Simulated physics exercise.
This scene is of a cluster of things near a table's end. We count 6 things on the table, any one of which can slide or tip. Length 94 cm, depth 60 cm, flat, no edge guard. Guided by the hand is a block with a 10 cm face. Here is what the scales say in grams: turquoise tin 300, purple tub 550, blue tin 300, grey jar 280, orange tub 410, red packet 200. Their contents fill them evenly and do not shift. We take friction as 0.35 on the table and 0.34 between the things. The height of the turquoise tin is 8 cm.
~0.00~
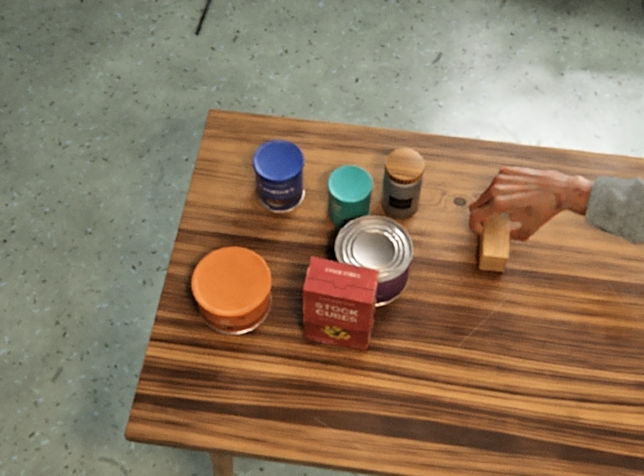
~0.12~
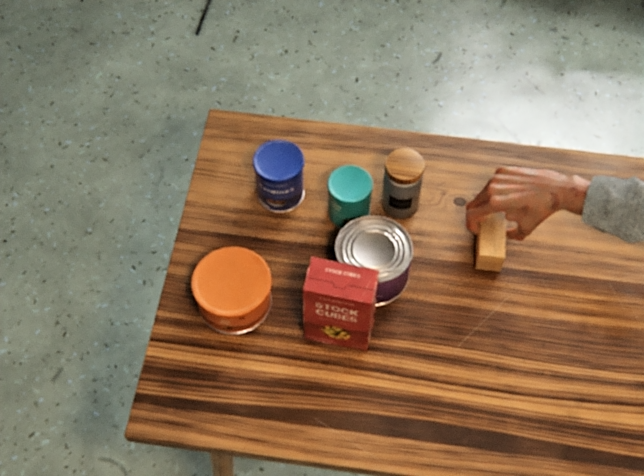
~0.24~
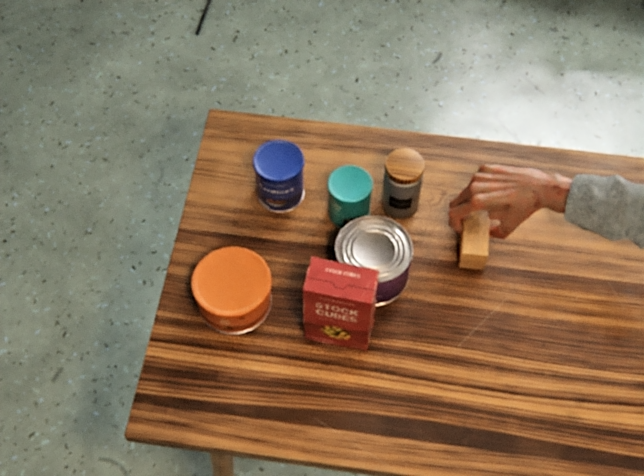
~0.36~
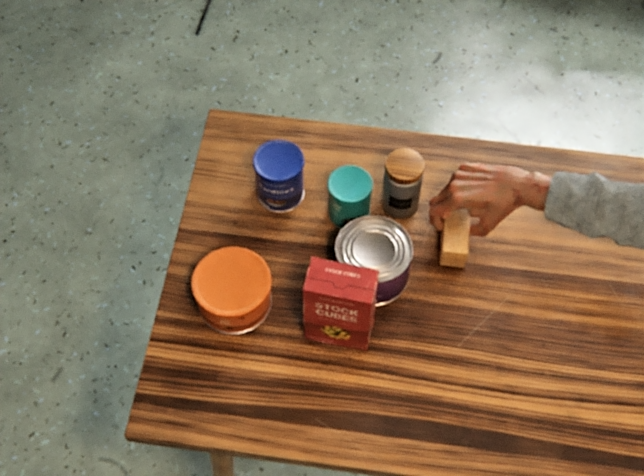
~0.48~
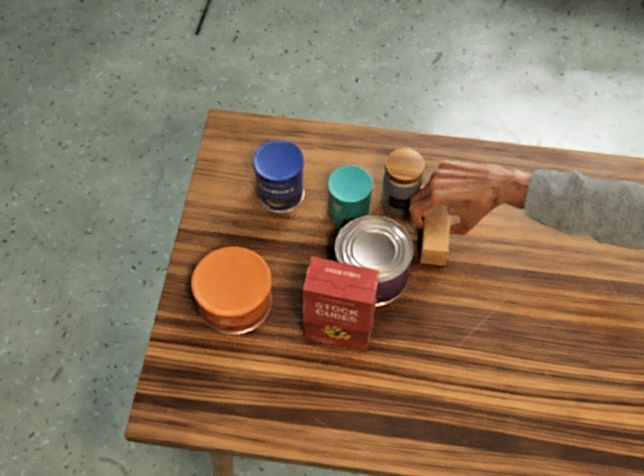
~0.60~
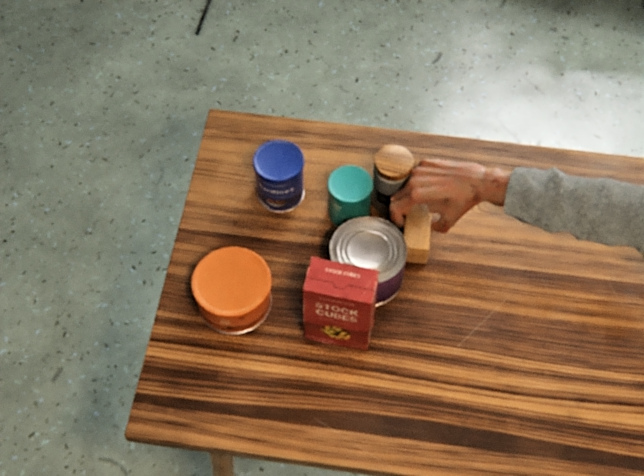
A hand in a grey sleeve grips a small wooden block at the right of a striped wooden table, seen from above at an angle over a speckled grey-green floor. Blue, turquoise and wooden-topped grey containers stand behind a purple tub, a red packet and an orange tub at left. The hand slides the block leftward, nudging the purple tub and grey jar slightly left, while the view stays still.
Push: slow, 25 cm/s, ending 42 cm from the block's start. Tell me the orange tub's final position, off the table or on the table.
It finishes on the table.
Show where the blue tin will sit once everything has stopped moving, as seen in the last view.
Rest position, about (225, 155) px.
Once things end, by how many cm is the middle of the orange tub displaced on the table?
I'd put it at about 0 centimetres.
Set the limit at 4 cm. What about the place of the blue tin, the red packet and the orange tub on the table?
First, the blue tin is moved away; second, the red packet stays in its position; third, the orange tub stays in its position.
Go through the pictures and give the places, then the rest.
Block slid 0 cm; orange tub (233, 291); turquoise tin (350, 199), in the first frame.
Block slid 1 cm; blue tin (280, 177); grey jar (402, 184), in the second frame.
Block slid 3 cm; red packet (340, 306); turquoise tin (350, 199), in the third frame.
Block slid 6 cm; purple tub (373, 261); blue tin (280, 177), in the fourth frame.
Block slid 9 cm; grey jar (402, 184); red packet (340, 306), in the fifth frame.
Block slid 12 cm; orange tub (233, 291); turquoise tin (350, 199), in the sixth frame.
After 1.00 s, block slid 22 cm; purple tub moved 8 cm; grey jar moved 5 cm; turquoise tin moved 4 cm.
After 1.40 s, block slid 32 cm; turquoise tin moved 15 cm; blue tin moved 8 cm; purple tub moved 8 cm.
In the end (2.2 s), not toppled but over 4 cm from the start, turquoise tin, purple tub, blue tin and grey jar; the other 2 under 4 cm from the start. At the end, from the last picture's camera, orange tub near (233, 291).
